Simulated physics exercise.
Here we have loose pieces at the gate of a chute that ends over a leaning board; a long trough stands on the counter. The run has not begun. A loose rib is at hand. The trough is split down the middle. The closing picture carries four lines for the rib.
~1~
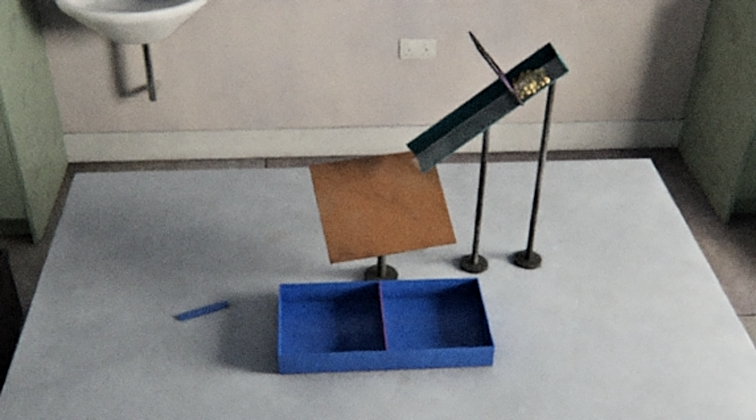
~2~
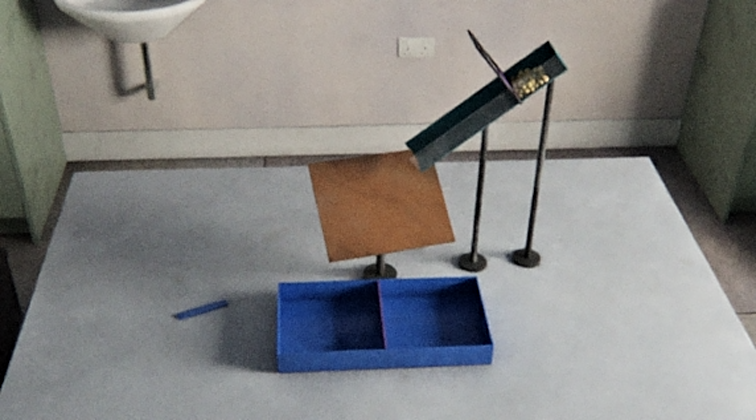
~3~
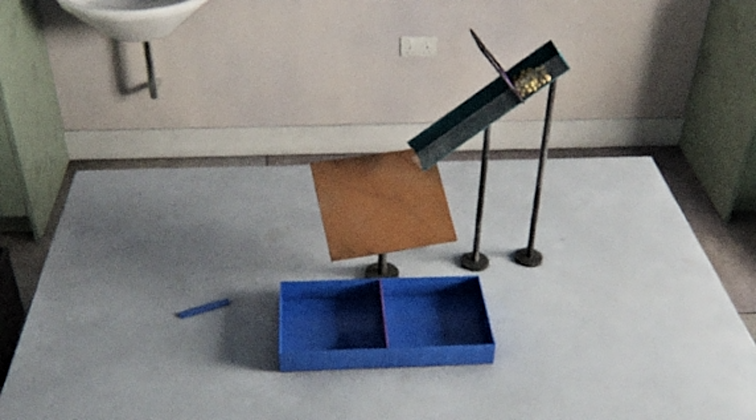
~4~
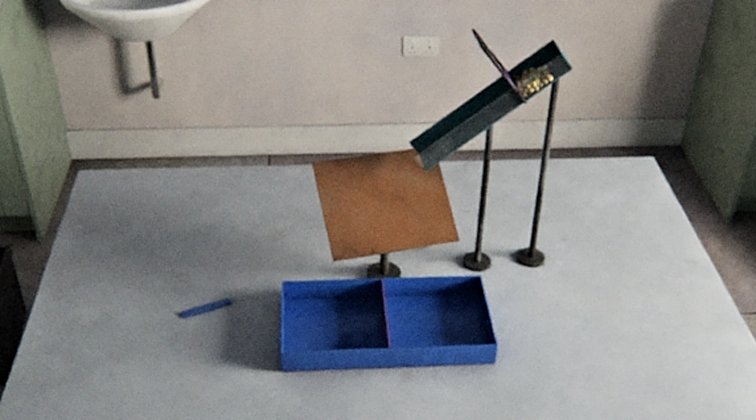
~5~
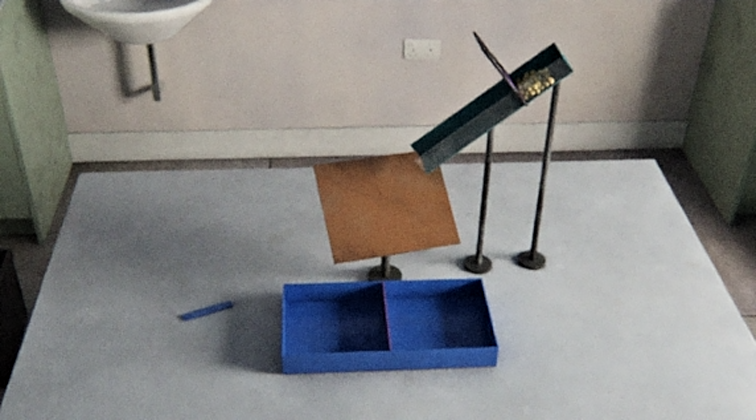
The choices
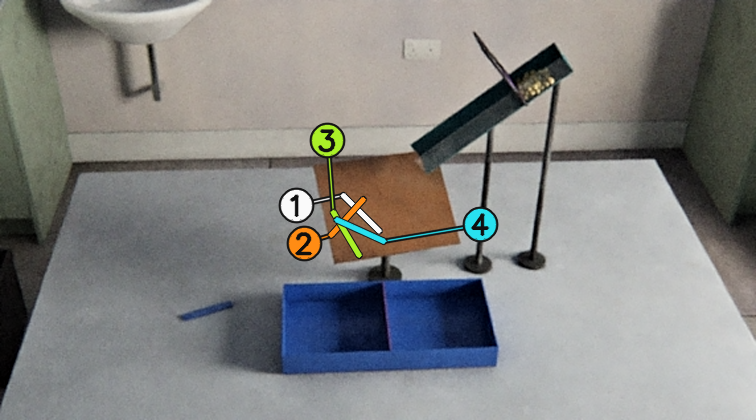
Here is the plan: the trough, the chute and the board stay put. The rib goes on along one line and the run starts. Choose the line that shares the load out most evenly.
Use line 3.
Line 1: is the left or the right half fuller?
More lands on the right.
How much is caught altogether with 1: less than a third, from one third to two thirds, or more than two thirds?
Line 1 gives more than two thirds.
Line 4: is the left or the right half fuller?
More lands on the right.
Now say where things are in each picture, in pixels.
Load behind the gate at (524, 85), soya beans; lip of the chute at (420, 166), sloping fairly steeply, in the first frame.
Middle of the board at (382, 202), tilted fairly steeply; middle of its low edge at (394, 251); of its high edge at (370, 155), in the second frame.
Front corners of the trough at (279, 353) and (495, 345); front end of its middle wall at (388, 349); gate still shut at (505, 76), in the third frame.
Middle of the load at (527, 83); lip at (423, 163), in the fourth frame.
Middle of the load at (528, 85); lip at (424, 166), in the fifth frame.
On the marked copy, line 1 from (343, 195) to (379, 231); line 2 from (363, 199) to (331, 235); line 3 from (333, 212) to (359, 255); line 4 from (336, 219) to (383, 241).
For line 1, of what is caught, a small part in the left half, most in the right.
For line 2, of what is caught, most in the left half, about a quarter in the right.
For line 3, of what is caught, about two thirds in the left half, about a third in the right.
For line 4, of what is caught, about a quarter in the left half, most in the right.
